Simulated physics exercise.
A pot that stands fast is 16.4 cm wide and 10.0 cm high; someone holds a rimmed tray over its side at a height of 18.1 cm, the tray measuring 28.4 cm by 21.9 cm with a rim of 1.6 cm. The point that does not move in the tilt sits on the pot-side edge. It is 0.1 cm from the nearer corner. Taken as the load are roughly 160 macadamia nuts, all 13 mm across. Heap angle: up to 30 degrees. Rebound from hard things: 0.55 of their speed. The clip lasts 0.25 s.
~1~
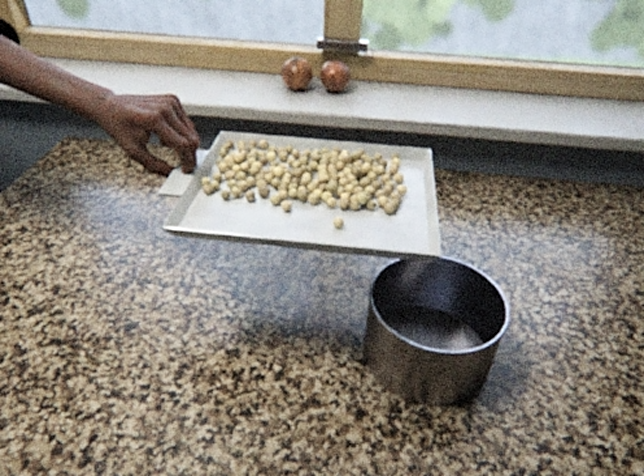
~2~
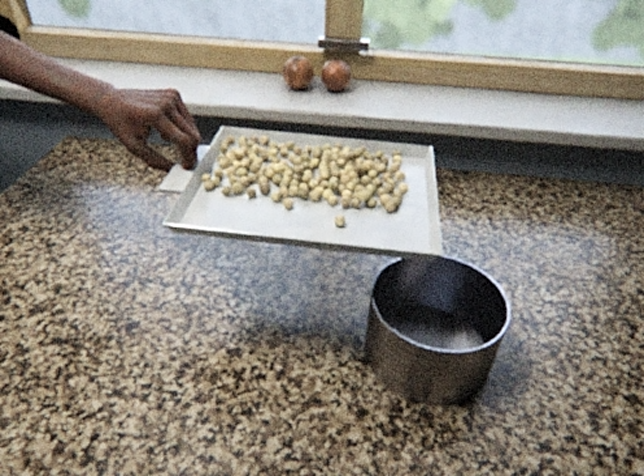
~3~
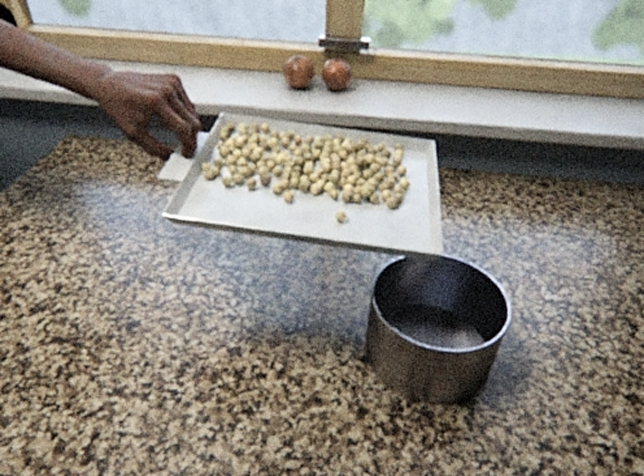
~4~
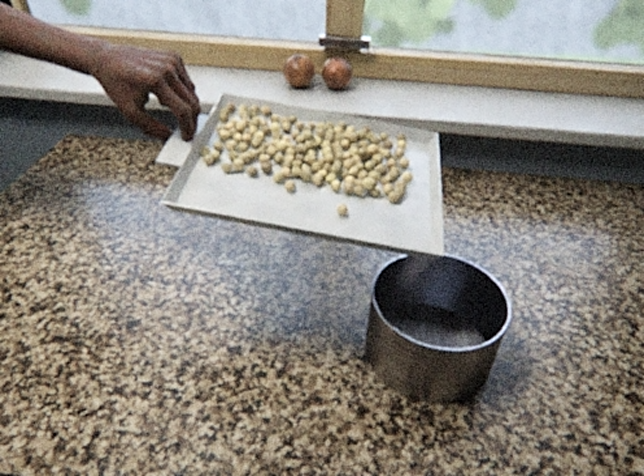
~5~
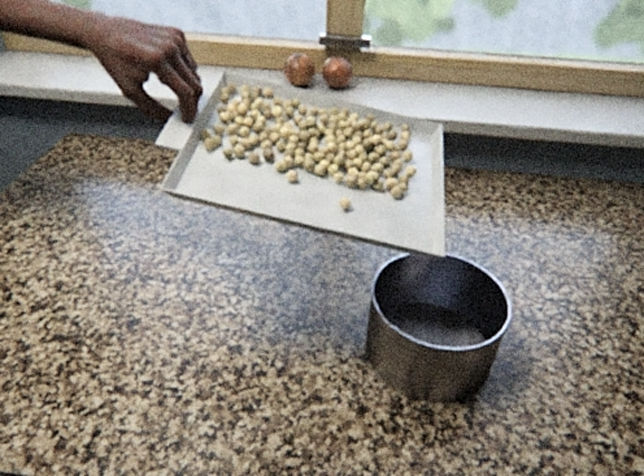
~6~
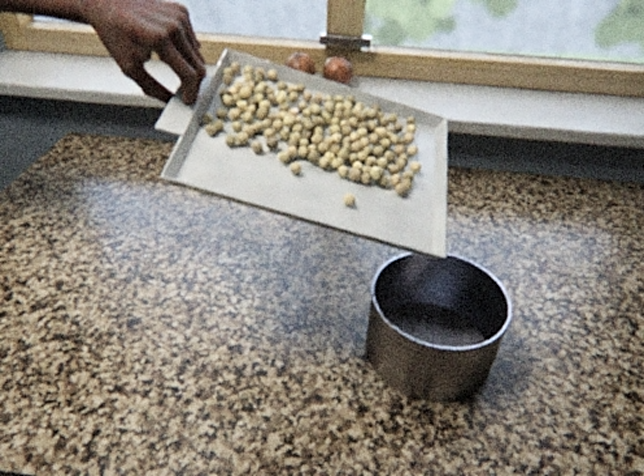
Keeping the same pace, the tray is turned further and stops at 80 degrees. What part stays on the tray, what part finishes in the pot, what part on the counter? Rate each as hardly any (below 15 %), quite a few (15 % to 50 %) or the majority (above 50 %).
I would put it this way: Left on the tray: Hardly any, pot: Quite a few, counter: The majority.
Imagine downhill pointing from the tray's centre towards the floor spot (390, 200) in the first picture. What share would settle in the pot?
The share would be about 30 percent.
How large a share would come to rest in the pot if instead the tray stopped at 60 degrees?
Share in the pot: Around 35 %.
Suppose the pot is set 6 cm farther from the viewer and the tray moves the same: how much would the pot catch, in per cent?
Roughly 0 per cent.
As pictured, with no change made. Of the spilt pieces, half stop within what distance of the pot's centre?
Roughly 26 cm from the centre.
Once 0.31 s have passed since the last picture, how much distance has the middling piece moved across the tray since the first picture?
By then it sits near 11 cm from where it began.
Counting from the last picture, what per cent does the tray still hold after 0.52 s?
Close to 30 in a hundred parts of the load.
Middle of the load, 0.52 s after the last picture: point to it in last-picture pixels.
At that moment the load's centre is around (468, 292).
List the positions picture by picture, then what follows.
The first frame shows tray tilt 0 degrees, front corners at (171, 223) and (433, 249); middle of the pieces at (308, 171); pot at (438, 299).
The second frame shows tray tilt 1 degrees, front corners at (172, 220) and (434, 249); middle of the pieces at (309, 168).
The third frame shows tray tilt 4 degrees, front corners at (172, 211) and (436, 249), lowest corner right front; middle of the pieces at (310, 159).
The fourth frame shows tray tilt 9 degrees, front corners at (171, 198) and (437, 249), lowest corner right front; middle of the pieces at (312, 147).
The fifth frame shows tray tilt 14 degrees, front corners at (171, 185) and (438, 249), lowest corner right front; middle of the pieces at (314, 134).
The sixth frame shows tray tilt 19 degrees, front corners at (172, 173) and (439, 249), lowest corner right front; middle of the pieces at (319, 122); pot at (440, 295).
Then, 0.31 s after the last picture, tilt 49 degrees; the tray holds 100 %, the pot 0 %.
Then, 0.52 s after the last picture, tilt 69 degrees; the tray holds 30 %, the pot 10 %.
Then, 0.84 s after the last picture, tilt 80 degrees; the tray holds 0 %, the pot 35 %.
In the end, tray 0 %, pot 35 %, counter 65 %.
